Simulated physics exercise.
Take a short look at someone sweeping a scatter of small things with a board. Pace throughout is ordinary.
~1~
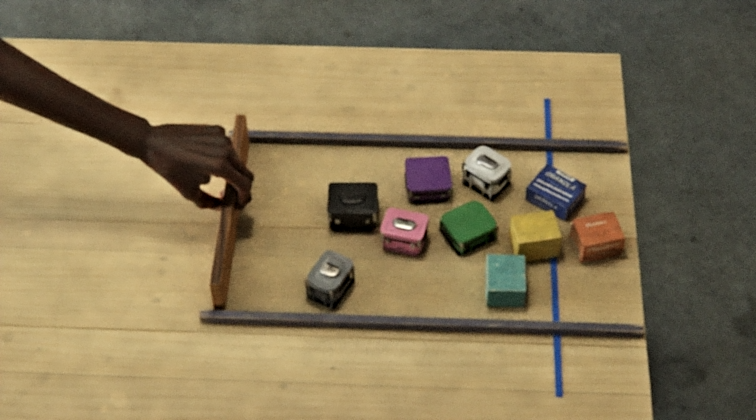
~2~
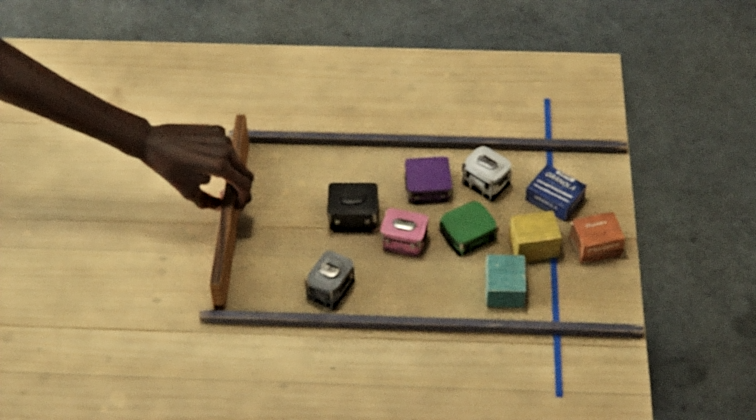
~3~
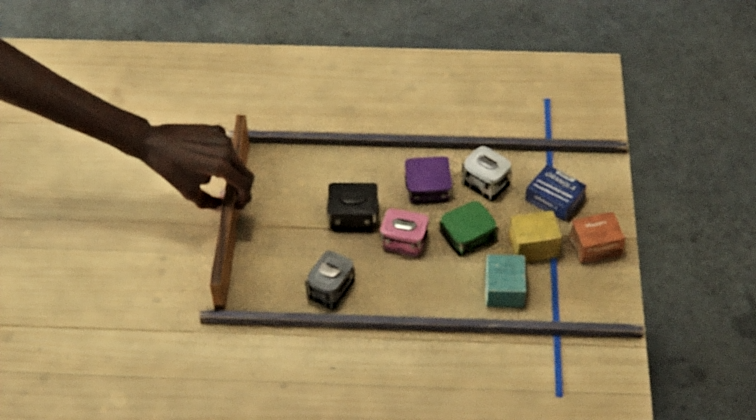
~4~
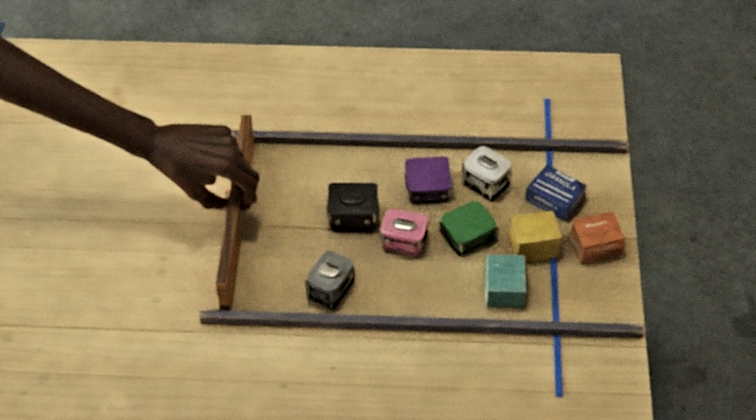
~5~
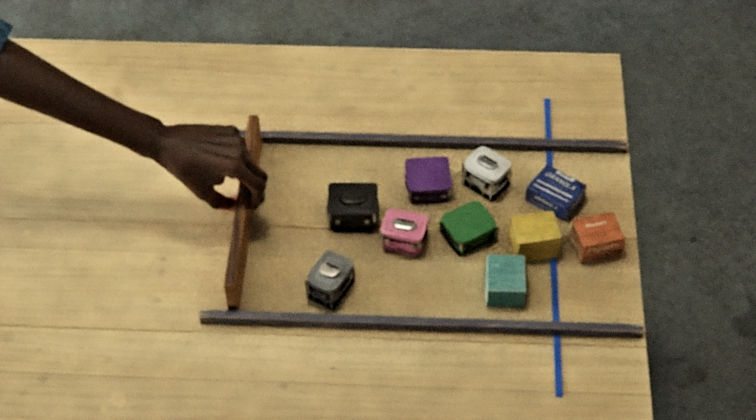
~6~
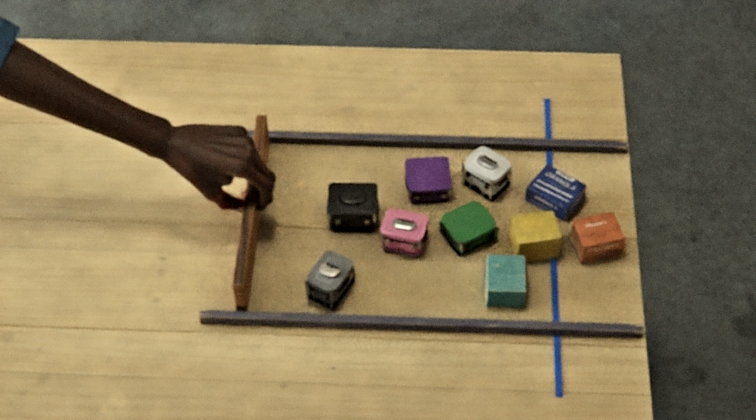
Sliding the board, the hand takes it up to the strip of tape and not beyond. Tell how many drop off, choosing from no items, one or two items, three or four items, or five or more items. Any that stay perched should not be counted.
I expect that a single piece or a pair will leave the table.
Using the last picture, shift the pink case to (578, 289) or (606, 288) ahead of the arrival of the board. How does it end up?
First: Gone; second: Gone.
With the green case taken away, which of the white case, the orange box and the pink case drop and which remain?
The white case is kept, the orange box is lost, the pink case stays on.
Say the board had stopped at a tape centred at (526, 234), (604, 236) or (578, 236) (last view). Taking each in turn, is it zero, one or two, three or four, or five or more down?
First just one or two, then five or more, then five or more.
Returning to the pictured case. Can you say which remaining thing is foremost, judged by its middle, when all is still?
That's the blue box.
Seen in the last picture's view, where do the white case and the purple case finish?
They finish at roughly (619, 162) and (581, 179) respectively.
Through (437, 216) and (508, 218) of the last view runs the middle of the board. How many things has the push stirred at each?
Counting first: 8, next 10.
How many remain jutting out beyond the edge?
The number would be 3.
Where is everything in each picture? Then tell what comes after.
Orange box (597, 237); blue box (556, 192); yellow block (535, 237); board (231, 210); tape (553, 235), in the first picture.
Blue box (556, 192); black case (353, 207), in the second picture.
Yellow block (535, 237); green case (468, 228), in the third picture.
Orange box (597, 238); grey case (330, 280), in the fourth picture.
Blue box (556, 192); turquoise block (506, 281), in the fifth picture.
Orange box (597, 238); blue box (556, 192); yellow block (535, 237); board (252, 210); tape (553, 235), in the sixth picture.
A little later, none off yet; orange box at rest near (597, 238); blue box at rest near (556, 192); yellow block at rest near (535, 237).
When it is over, the number that fall off is one or two; down, yellow block and orange box.
